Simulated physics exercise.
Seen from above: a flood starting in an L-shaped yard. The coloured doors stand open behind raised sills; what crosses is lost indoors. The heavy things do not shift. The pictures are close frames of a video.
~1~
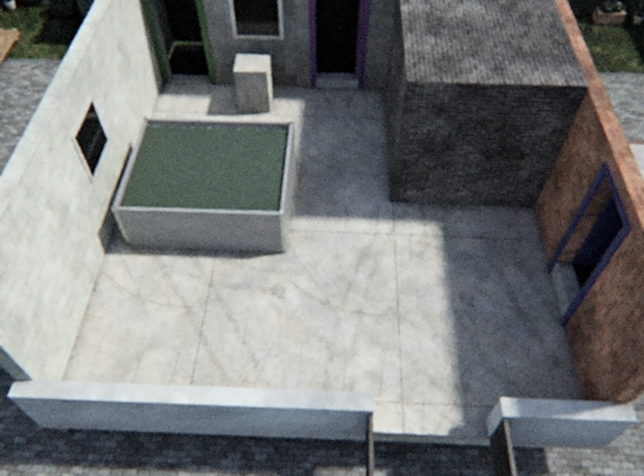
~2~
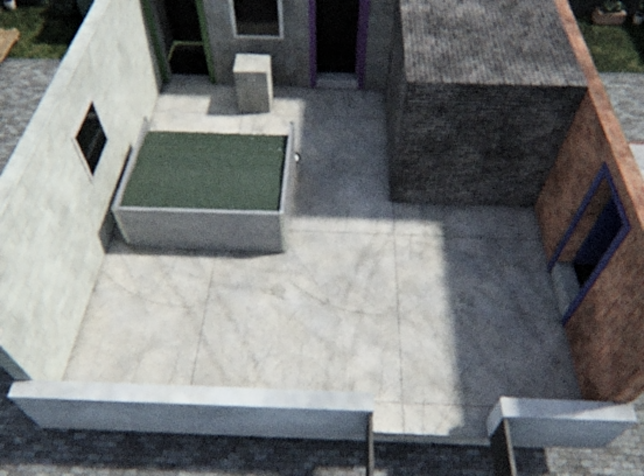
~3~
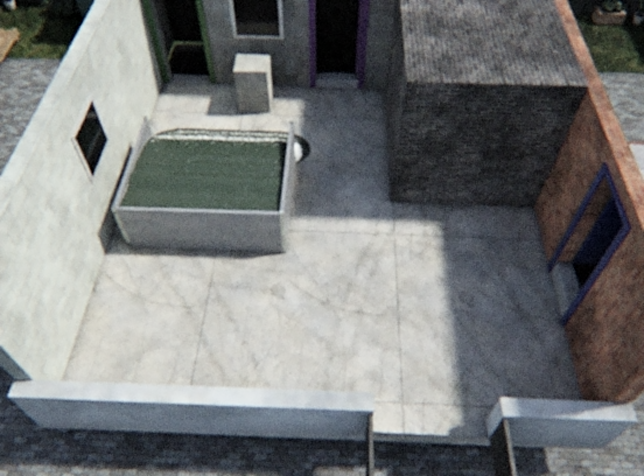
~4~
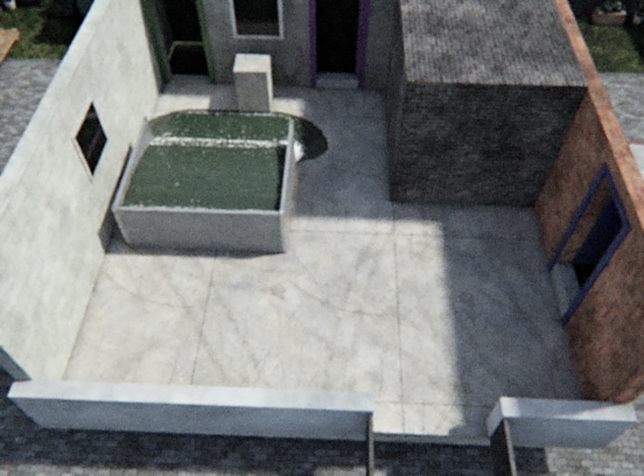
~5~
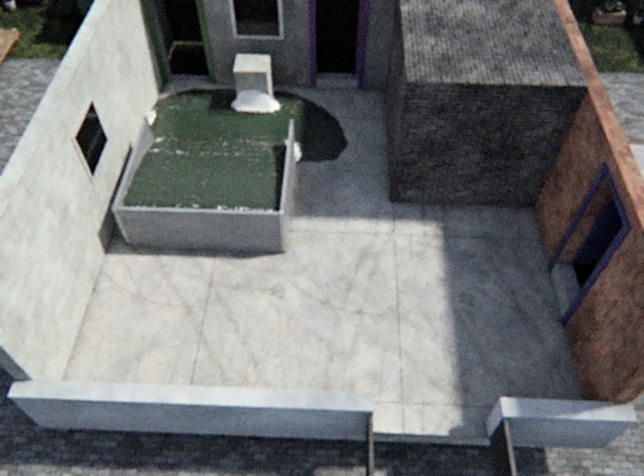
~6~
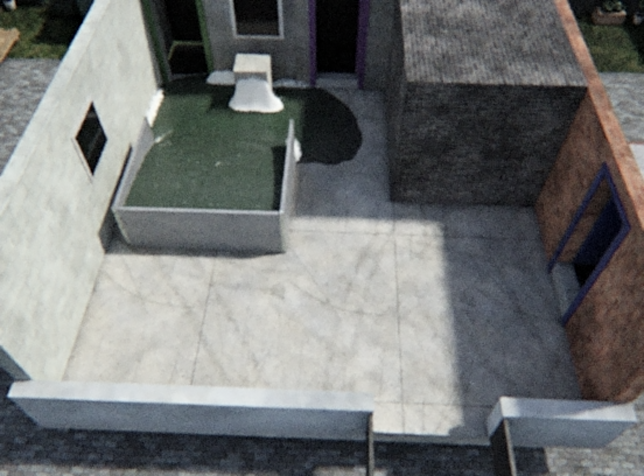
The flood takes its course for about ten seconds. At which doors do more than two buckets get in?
In the end: The purple door lets in a lot; the blue door admits no more than that; the green door lets in a lot.
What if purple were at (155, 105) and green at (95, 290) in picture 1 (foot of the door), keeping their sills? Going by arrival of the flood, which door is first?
It is the purple door.
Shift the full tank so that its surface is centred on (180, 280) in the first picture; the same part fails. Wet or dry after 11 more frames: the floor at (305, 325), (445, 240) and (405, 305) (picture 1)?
In turn: Dry, not flooded, free of water.
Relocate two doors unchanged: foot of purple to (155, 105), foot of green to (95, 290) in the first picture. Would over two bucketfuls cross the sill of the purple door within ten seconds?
My reading: Purple lets more in.
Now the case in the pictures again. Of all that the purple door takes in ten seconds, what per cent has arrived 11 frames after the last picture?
Roughly 40 per cent.
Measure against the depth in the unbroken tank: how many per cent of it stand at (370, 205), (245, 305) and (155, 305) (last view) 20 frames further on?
About 8, 0 and 0 per cent.
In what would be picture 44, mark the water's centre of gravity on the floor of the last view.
Close to (270, 196).
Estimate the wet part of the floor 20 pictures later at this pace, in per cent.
Roughly 50 per cent.
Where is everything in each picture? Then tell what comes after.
The first frame shows still water in the tank at (209, 166).
In the second frame, the front is at a hidden place, out from the gap on the tank's far side.
In the third frame, the front is at a hidden place, out from the gap on the tank's far side.
In the fourth frame, water pours out on the tank's far side and has run to a hidden place.
In the fifth frame, the front is at (331, 119), out from the gap on the tank's far side.
In the sixth frame, the front is at (318, 89), out from the gap on the tank's far side.
A moment on, water covers 25 % of the floor; the purple door under two buckets in, the blue door not reached, the green door far over two buckets in.
Next, water covers 25 % of the floor; the purple door over two buckets in, the blue door not reached, the green door far over two buckets in.
Then, water covers 50 % of the floor; the purple door far over two buckets in, the blue door not reached, the green door far over two buckets in.
Later, water covers 80 % of the floor; the purple door far over two buckets in, the blue door not reached, the green door far over two buckets in.
In the end, water covers 90 % of the floor; the purple door far over two buckets in, the blue door wet at the sill, nothing in, the green door far over two buckets in.
